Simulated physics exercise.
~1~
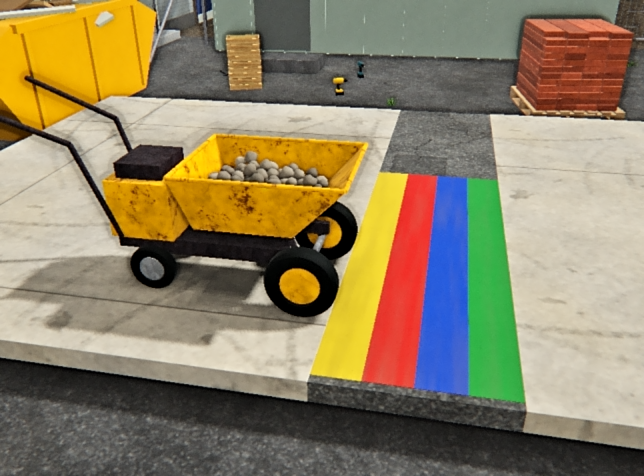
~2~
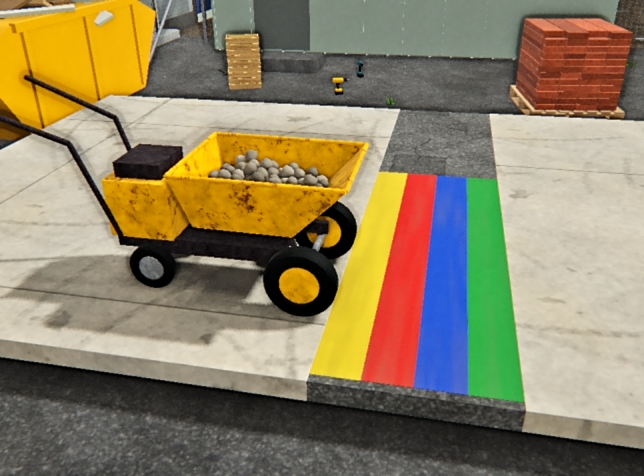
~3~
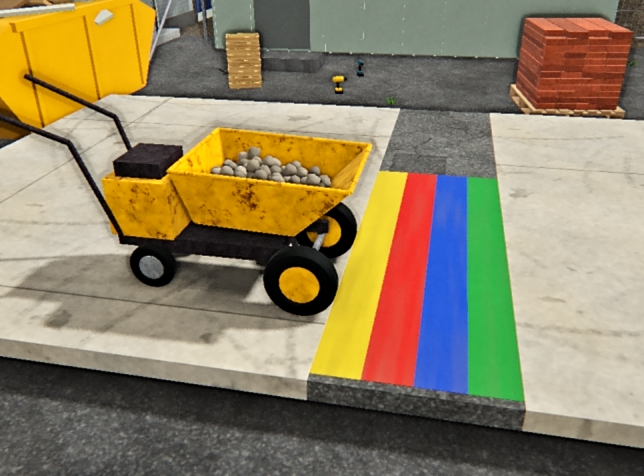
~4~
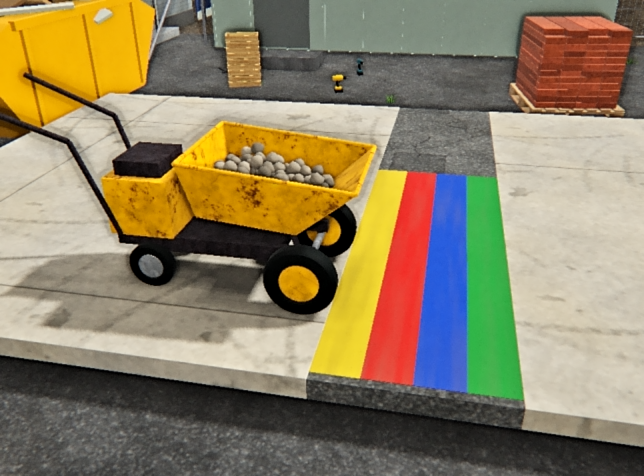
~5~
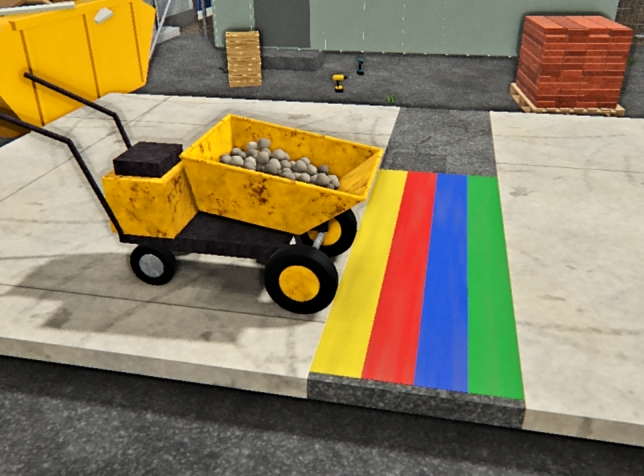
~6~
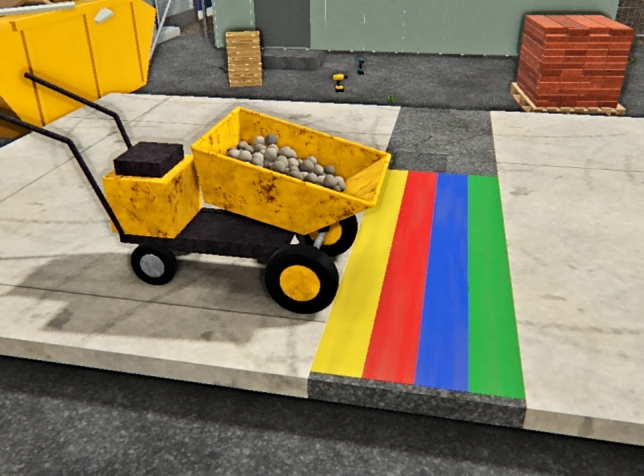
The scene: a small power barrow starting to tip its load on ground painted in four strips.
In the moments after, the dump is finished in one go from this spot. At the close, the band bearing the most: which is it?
It is the blue band.
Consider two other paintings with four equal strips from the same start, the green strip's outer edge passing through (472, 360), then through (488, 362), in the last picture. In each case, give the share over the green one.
40 per cent, then 30 per cent, roughly.
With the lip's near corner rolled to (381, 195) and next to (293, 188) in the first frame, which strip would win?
Green for the first spot, the red one for the second.
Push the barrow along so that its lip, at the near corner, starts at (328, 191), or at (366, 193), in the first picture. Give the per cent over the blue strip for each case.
40 and 30 in a hundred, in that order.
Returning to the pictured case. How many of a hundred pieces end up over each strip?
I'd put the yellow strip near 0, the red strip near 5, the blue strip near 45 and the green strip near 30.
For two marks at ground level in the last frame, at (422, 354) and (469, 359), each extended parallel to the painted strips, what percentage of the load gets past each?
80 % and 40 %, in that order.
Soon after the last picture, skip tipped steeply; all in the skip.
A little later, skip tipped steeply; most in the skip; a stray few over the red strip; a small part over the blue strip; a stray few over the green strip.
Later still, skip tipped right over; a small part in the skip; a stray few over the red strip; about a third over the blue strip; about a quarter over the green strip; a small part off the paint.
At rest, skip tipped right over; a small part in the skip; none over the yellow strip; a small part over the red strip; about half over the blue strip; about a quarter over the green strip; a small part off the paint.
